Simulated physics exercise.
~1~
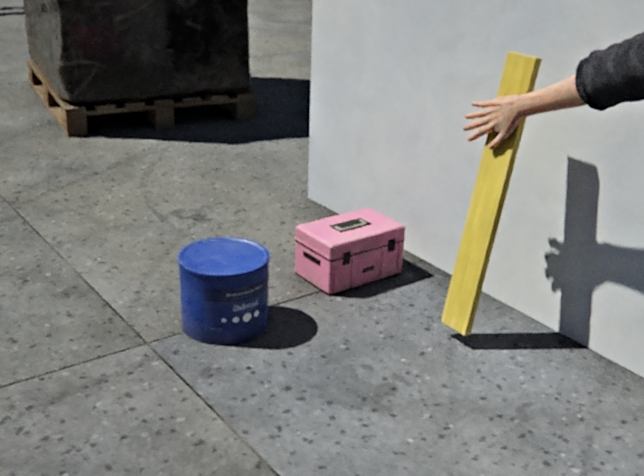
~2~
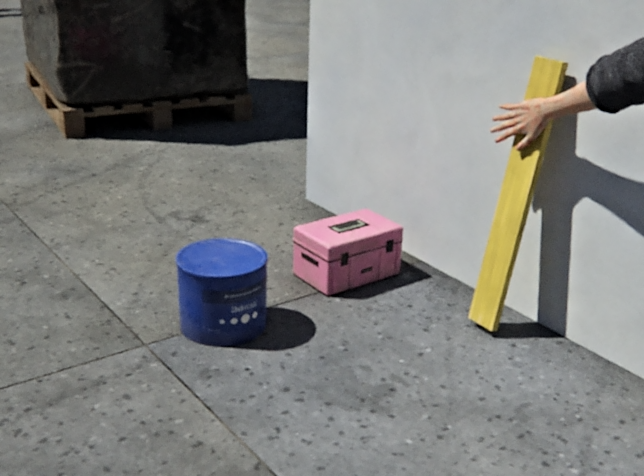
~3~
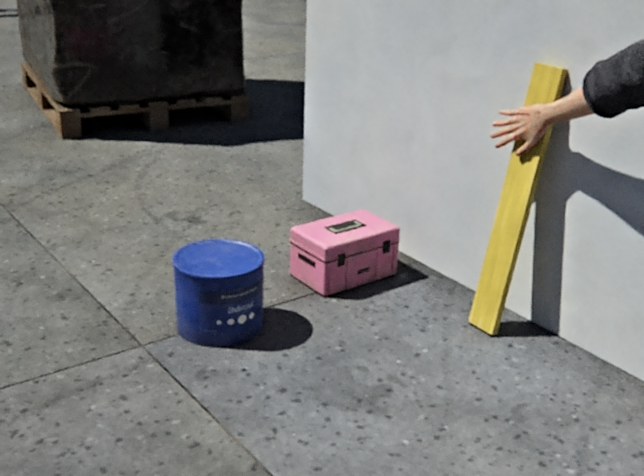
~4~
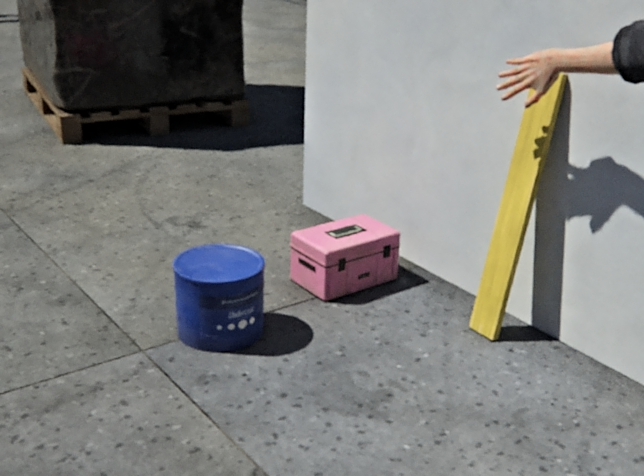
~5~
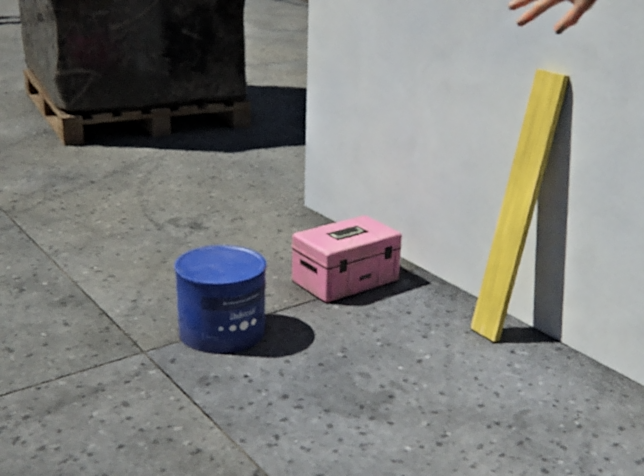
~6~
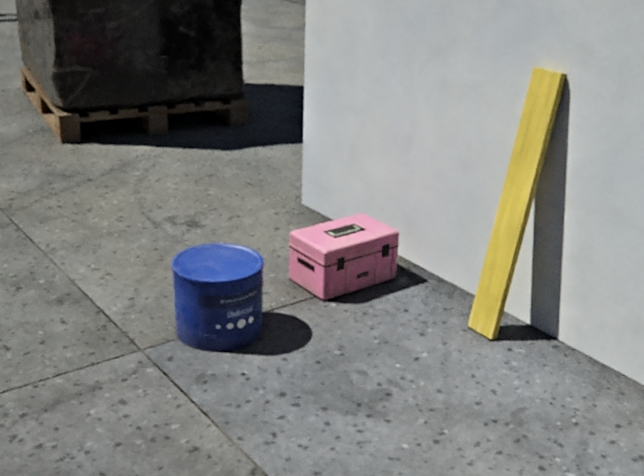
A yellow plank is held upright at a slant by a hand reaching in from the right, beside a pale wall on sunlit grey paving, seen from slightly above by a gently swaying camera. A blue pail stands left of centre with a pink toolbox just behind it to the right, and a dark block sits on a wooden pallet at the upper left. The hand moves the plank a little to the right until it leans against the wall. The fingers then release it and the hand draws back out of view. The plank stays leaning, its foot holding on the paving, while the pail and toolbox remain in place.
